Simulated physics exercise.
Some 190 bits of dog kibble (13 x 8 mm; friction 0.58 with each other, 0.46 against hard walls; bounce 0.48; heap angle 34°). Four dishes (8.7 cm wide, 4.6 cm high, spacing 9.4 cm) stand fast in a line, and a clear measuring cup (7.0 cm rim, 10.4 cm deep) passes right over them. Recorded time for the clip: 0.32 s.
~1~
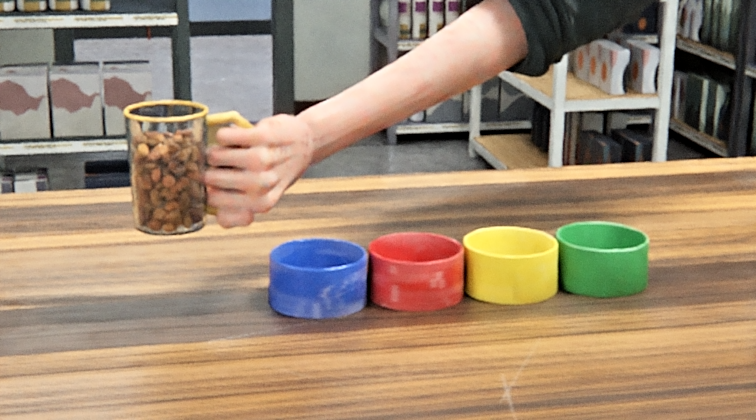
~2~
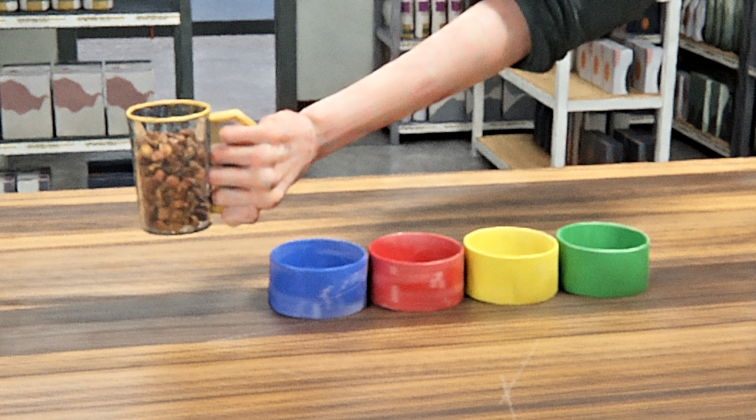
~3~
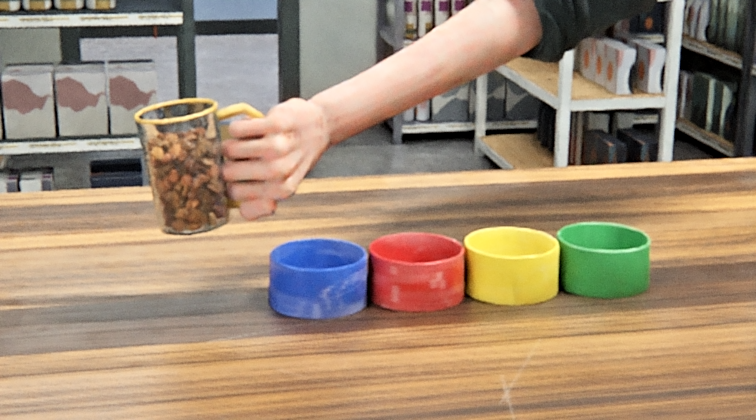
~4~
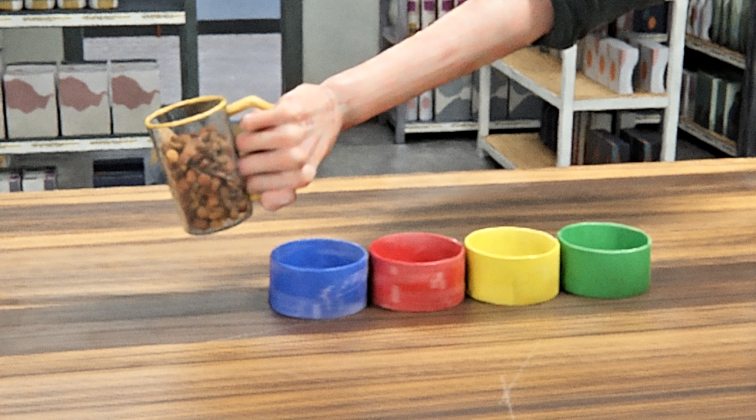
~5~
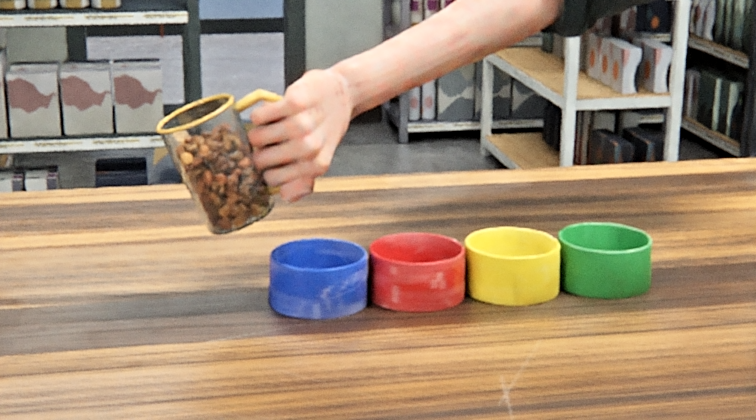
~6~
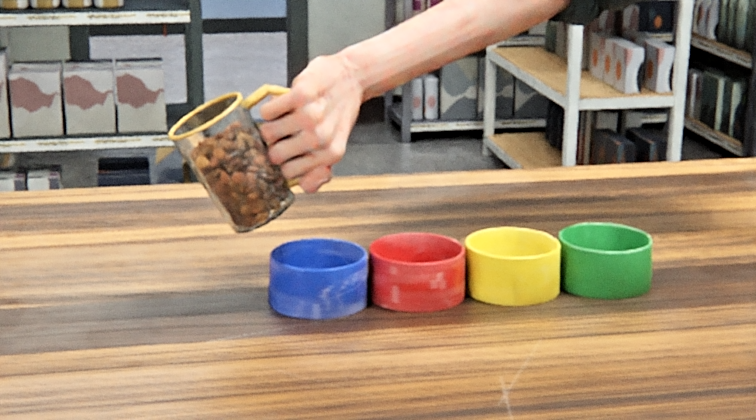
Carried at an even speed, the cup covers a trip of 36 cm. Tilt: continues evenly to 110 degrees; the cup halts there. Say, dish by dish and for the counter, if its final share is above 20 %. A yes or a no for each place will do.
Red: Gets more than a fifth. Blue: Gets a fifth at most. Green: Gets a fifth at most. Yellow: Gets more than a fifth. Counter: Gets a fifth at most.
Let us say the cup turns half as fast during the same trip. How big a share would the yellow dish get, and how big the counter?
It would be yellow 80 and counter 10.
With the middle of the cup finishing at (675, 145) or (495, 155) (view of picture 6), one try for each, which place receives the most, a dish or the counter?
I'd bet on red for the first try and red for the second.
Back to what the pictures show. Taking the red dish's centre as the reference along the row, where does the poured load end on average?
It ends up around 3 cm from that dish's centre, over to the right.
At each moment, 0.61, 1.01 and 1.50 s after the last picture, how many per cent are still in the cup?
One after the other: 100, 65, 35 in a hundred.
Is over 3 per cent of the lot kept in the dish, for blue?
Blue - it holds.
Then, 0.61 s after the last picture, tilt 96 degrees; cup holds 100 %.
Then, 1.01 s after the last picture, tilt 110 degrees; cup holds 65 %, red 25 %, blue 5 %.
Then, 1.50 s after the last picture, tilt 110 degrees; cup holds 35 %, red 40 %, blue 5 %, yellow 10 %.
In the end, red 40 %, blue 5 %, green 0 %, yellow 40 %, counter 5 %, cup 10 %.
